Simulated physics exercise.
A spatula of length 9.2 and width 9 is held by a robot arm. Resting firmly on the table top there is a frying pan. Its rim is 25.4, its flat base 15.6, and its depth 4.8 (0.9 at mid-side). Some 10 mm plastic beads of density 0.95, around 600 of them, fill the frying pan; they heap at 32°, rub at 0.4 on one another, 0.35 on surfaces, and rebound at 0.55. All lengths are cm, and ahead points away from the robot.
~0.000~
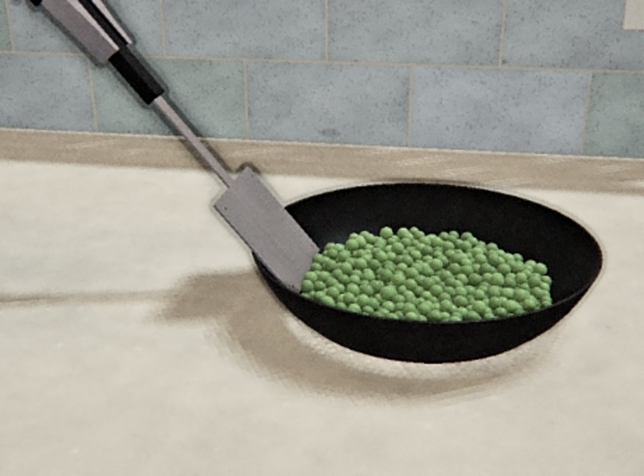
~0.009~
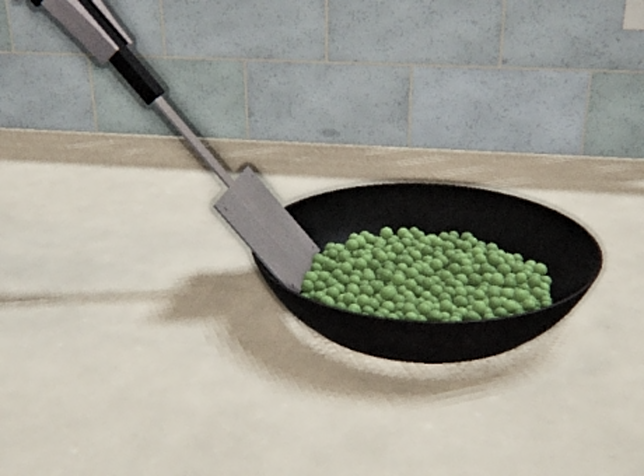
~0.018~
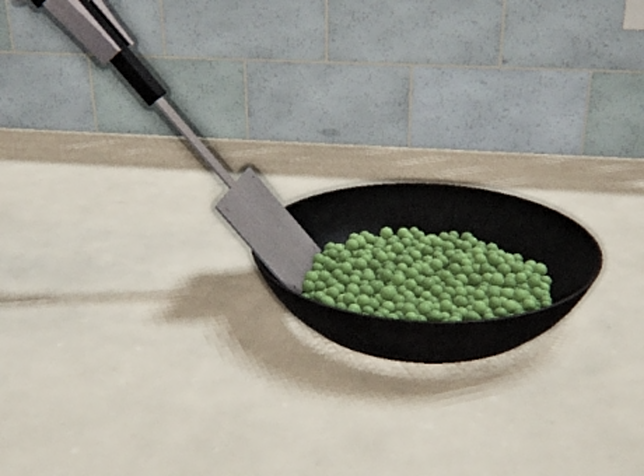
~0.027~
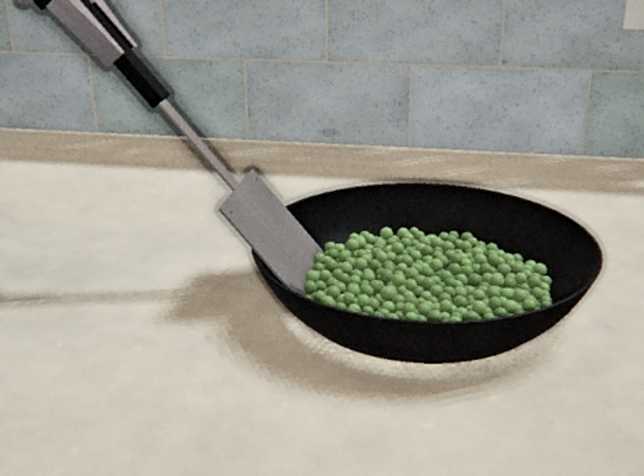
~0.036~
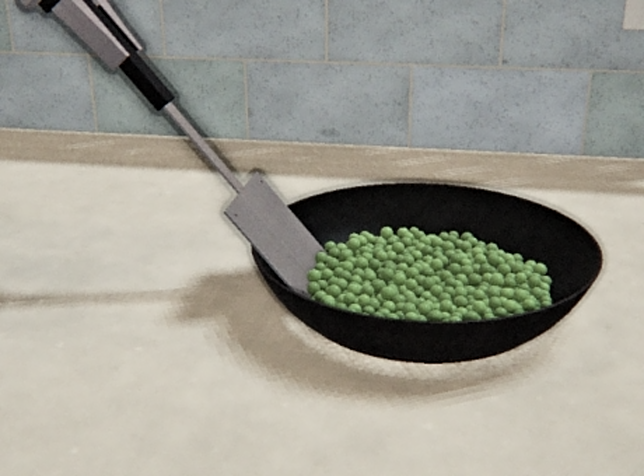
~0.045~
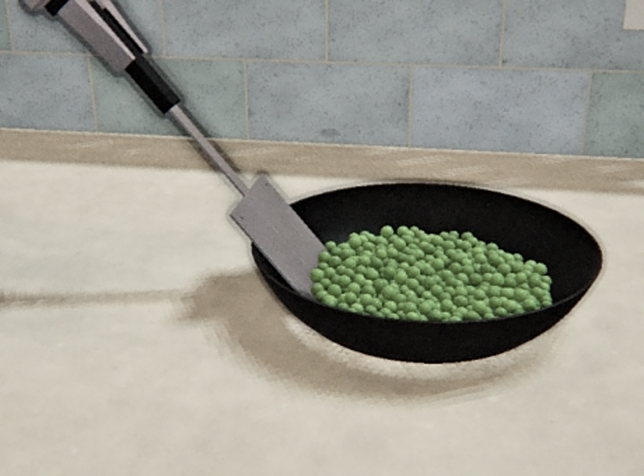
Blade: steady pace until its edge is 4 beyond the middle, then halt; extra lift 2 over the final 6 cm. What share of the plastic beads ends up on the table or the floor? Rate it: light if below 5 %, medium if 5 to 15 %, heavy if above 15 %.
Rating: Light.
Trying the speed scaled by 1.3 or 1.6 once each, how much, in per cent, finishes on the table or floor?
The two tries give about 0 and 0 in a hundred.
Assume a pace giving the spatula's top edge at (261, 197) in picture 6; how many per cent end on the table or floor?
Roughly 0 per cent.
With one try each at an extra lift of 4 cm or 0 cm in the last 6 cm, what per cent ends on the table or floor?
It works out to some 0 per cent for the first setting and some 0 per cent for the second.
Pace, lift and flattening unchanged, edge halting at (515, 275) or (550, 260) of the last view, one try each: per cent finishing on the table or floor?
Roughly 0 and 15 per cent.
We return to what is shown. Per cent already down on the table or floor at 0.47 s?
Around 0 %.
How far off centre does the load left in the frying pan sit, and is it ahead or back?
Offset forward: Around 3.5 cm.
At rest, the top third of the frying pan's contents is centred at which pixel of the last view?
Roughly (507, 272).
By 0.13 s, sloping 50°, highest piece 16 above the table; 594 in the frying pan, 1 on the blade or in flight.
By 0.22 s, sloping 50°, highest piece 25 above the table; 594 in the frying pan, 1 on the blade or in flight.
By 0.47 s, sloping 50°, highest piece 9 above the table; 594 in the frying pan, 1 on the blade or in flight.
By 1.52 s, sloping 50°, highest piece 4 above the table; 594 in the frying pan, 1 on the table or floor.
Final count, 594 in the frying pan, 1 on the table or floor. That is 0 % on the table or floor.
